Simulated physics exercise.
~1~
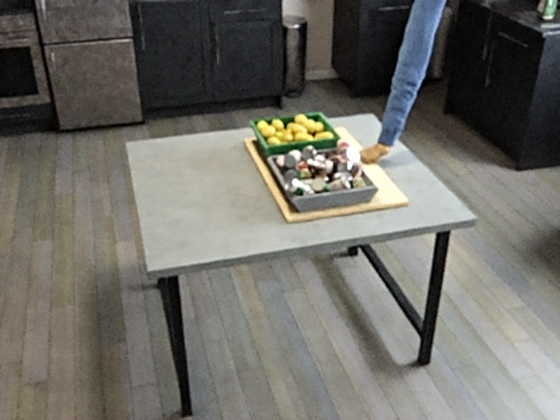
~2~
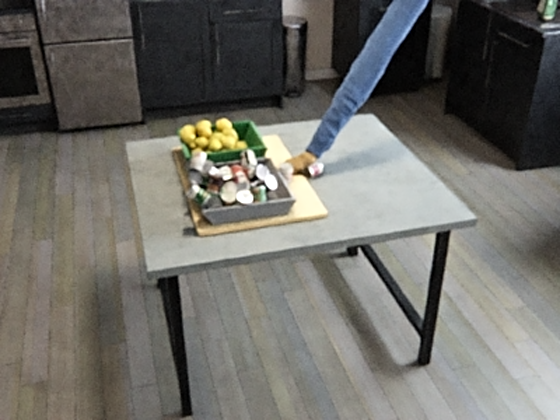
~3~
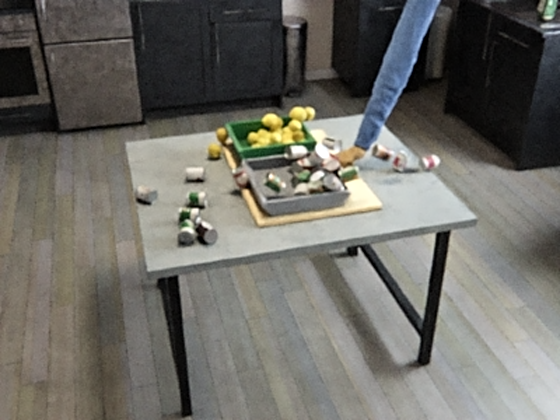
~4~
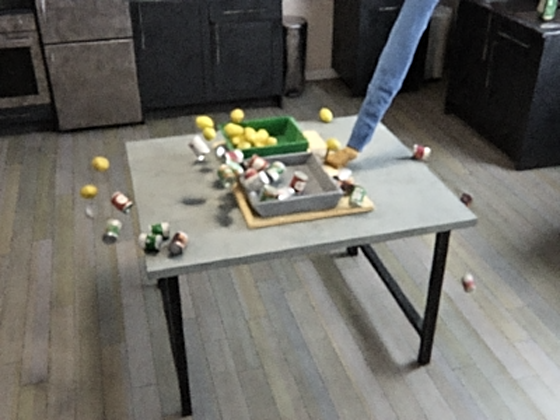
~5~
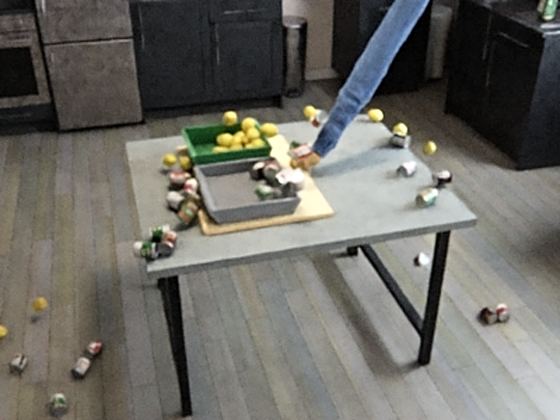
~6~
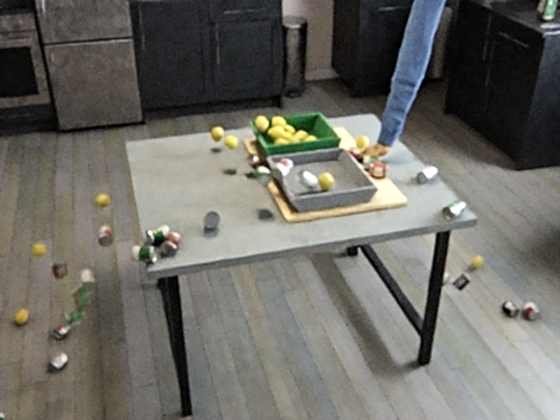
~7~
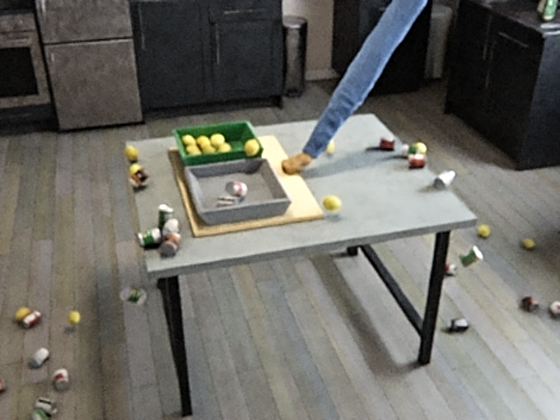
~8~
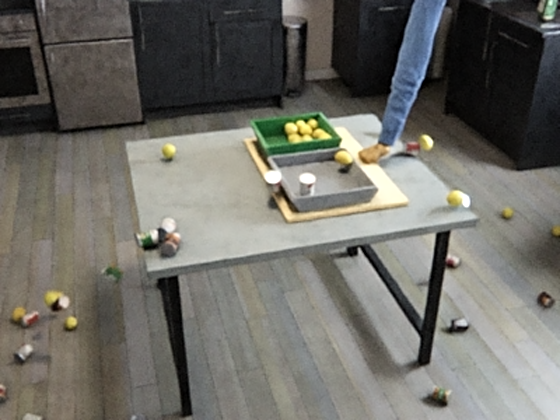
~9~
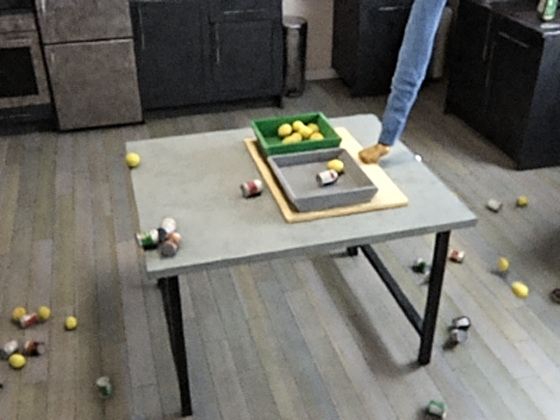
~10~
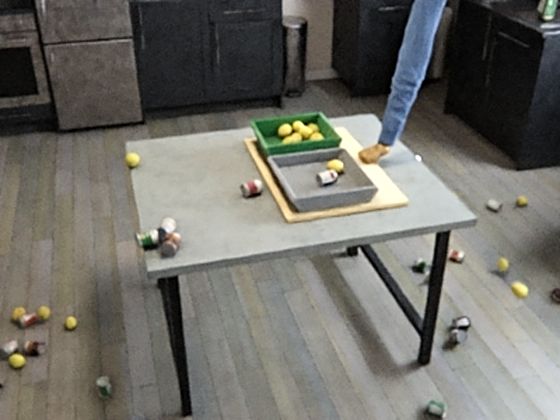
At first, a green tub heaped with lemons and a grey tub full of small tins sit on a board on a grey table, with a hand at the board's edge. The hand shoves the board left, and the loads still ride along. As it slides back right, tins and a few lemons spill onto the tabletop. The shaking continues left and right, flinging more over both ends of the table to the floor. Finally the board rests at the right, the grey tub nearly empty, the green tub holding a smaller group of lemons, with tins and lemons scattered around.
